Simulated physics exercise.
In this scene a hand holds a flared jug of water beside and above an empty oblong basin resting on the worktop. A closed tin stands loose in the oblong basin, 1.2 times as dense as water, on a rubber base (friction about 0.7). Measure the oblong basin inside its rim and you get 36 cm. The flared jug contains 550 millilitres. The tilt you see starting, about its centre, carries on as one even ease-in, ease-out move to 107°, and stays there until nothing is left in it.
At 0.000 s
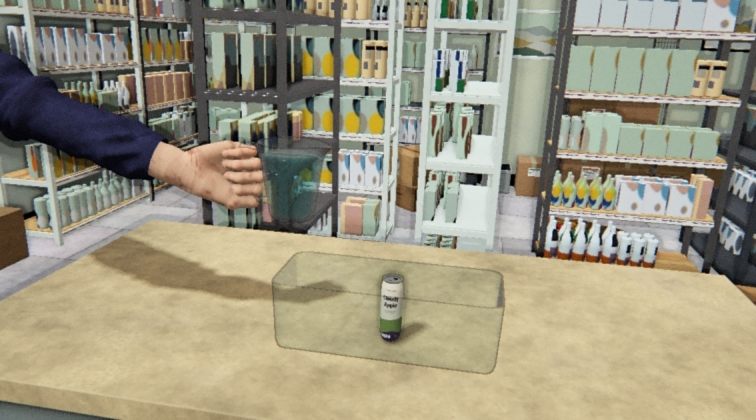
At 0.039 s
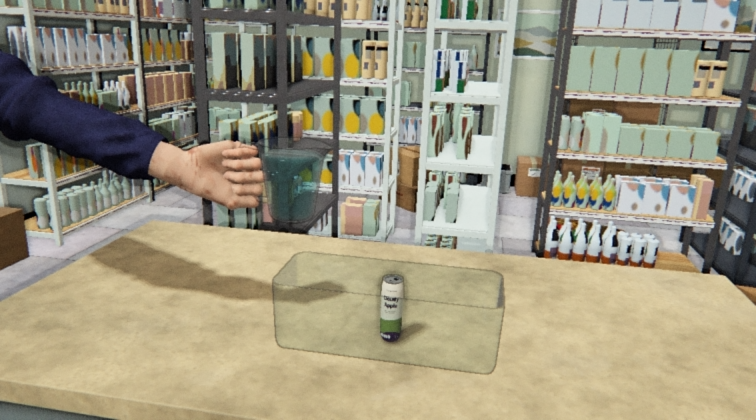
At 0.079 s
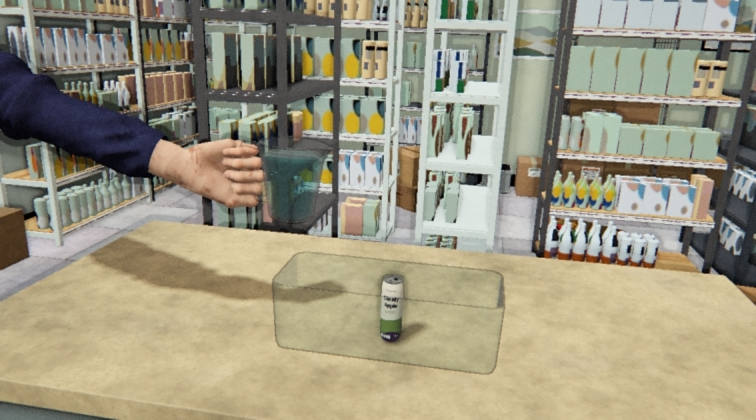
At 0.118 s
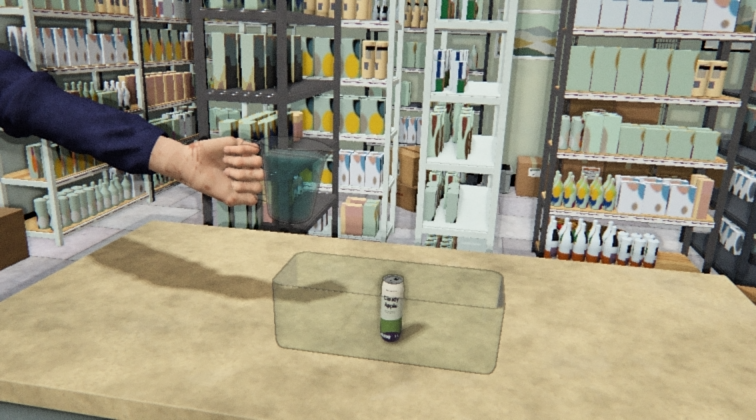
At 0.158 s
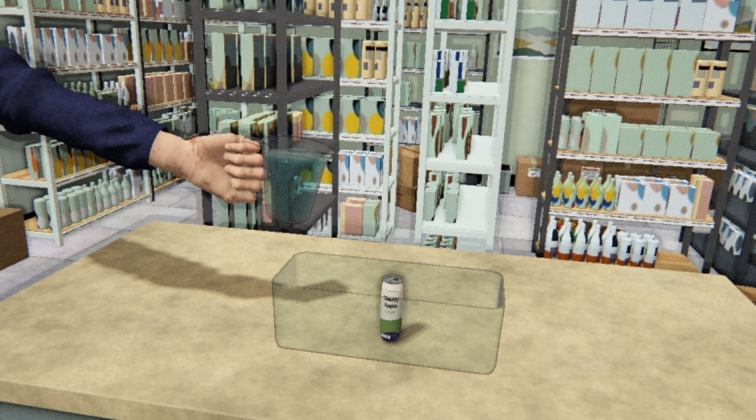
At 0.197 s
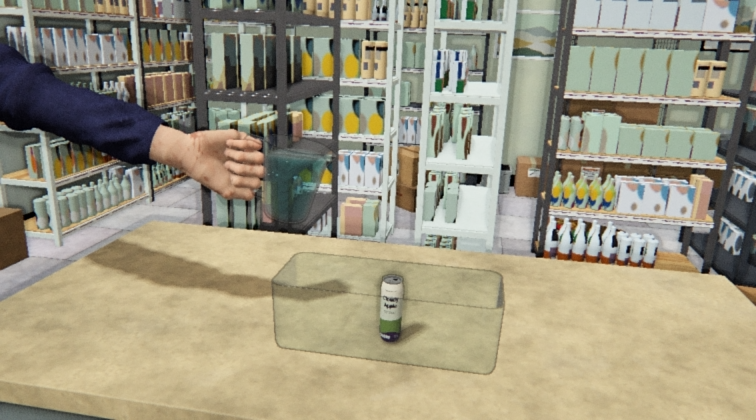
In a shop lined with shelves of boxes and bottles, a pale, mottled worktop is seen from slightly above, with the camera staying still. A hand in a dark blue sleeve reaches in from the left holding a clear flared jug of bluish water, above and beside an oblong see-through basin containing a white, green and dark tin. The jug leans slightly rightward, while the tin stays upright.
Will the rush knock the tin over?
It will stay erect.
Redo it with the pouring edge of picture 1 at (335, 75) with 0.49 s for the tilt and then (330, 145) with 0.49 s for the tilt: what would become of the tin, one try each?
The tin overturns the first time and overturns the second time.
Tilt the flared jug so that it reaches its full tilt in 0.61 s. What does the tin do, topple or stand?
Result: Tin still standing.
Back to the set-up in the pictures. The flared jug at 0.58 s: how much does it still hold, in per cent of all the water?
Roughly 76 percent.
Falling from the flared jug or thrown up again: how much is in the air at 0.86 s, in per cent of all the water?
Near 22 percent.
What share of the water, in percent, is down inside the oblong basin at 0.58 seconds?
Near 4 in a hundred.
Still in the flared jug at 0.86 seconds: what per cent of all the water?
About 20 per cent.
After 0.58 s the tilt is 70° and 76 per cent is still to pour; the tin stands where it began.
After 0.86 s the tilt is 104° and 21 per cent is still to pour; the tin stands 1 cm from where it began.
After 1.15 s the tilt is 107° and 0 per cent is still to pour; the tin stands 1 cm from where it began.
After 1.47 s the tilt is 107° and 0 per cent is still to pour; the tin stands 1 cm from where it began.
In the end the tin stands 1 cm from where it began.
